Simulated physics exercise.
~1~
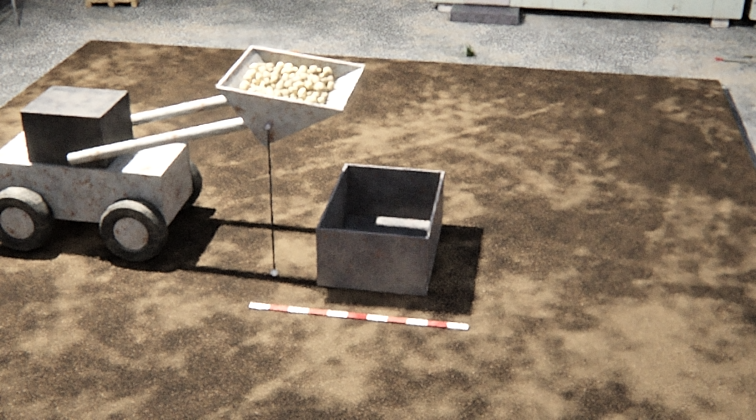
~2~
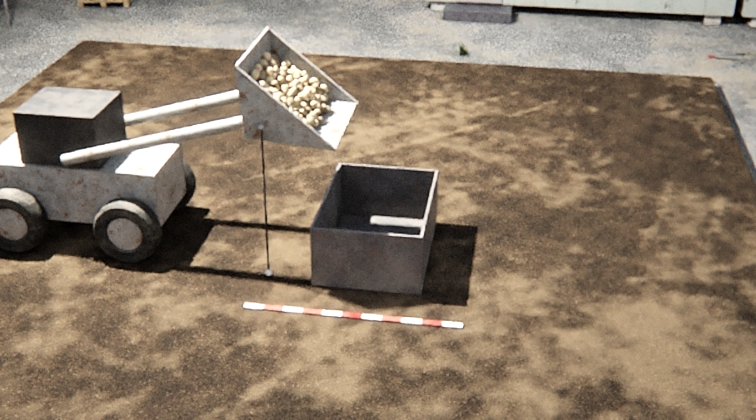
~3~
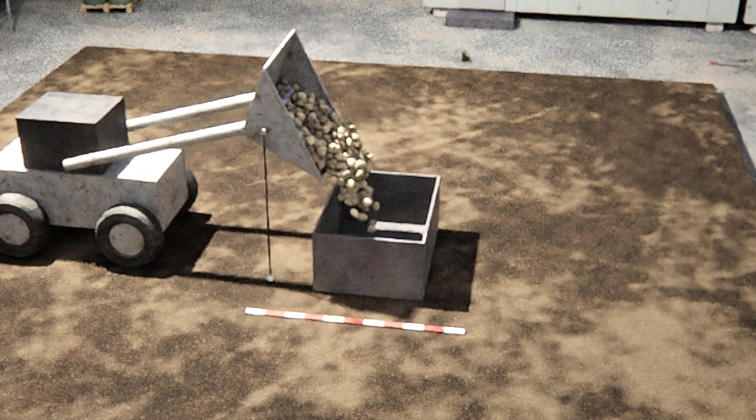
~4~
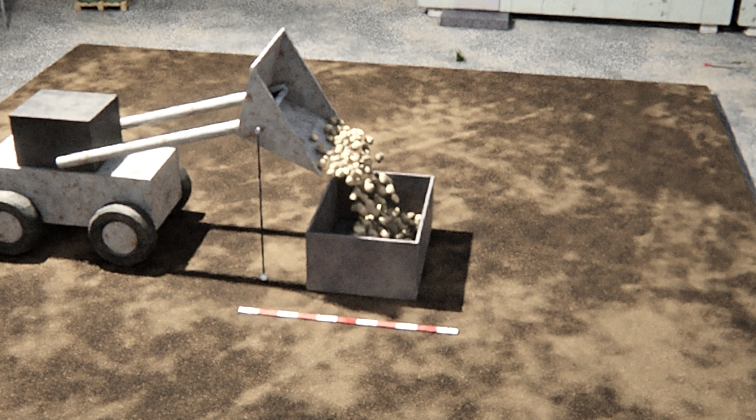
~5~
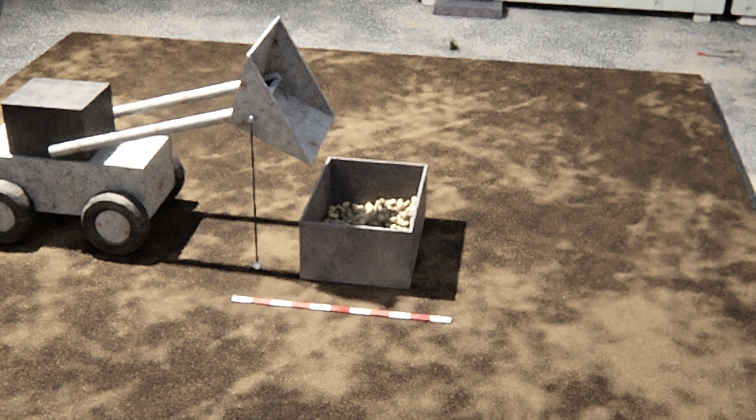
A small grey loader tipped its raised bucket forward, and the pale rounded stones slid to the lip and poured down into the open metal bin on the right, until the bucket was empty and the stones lay inside the bin.
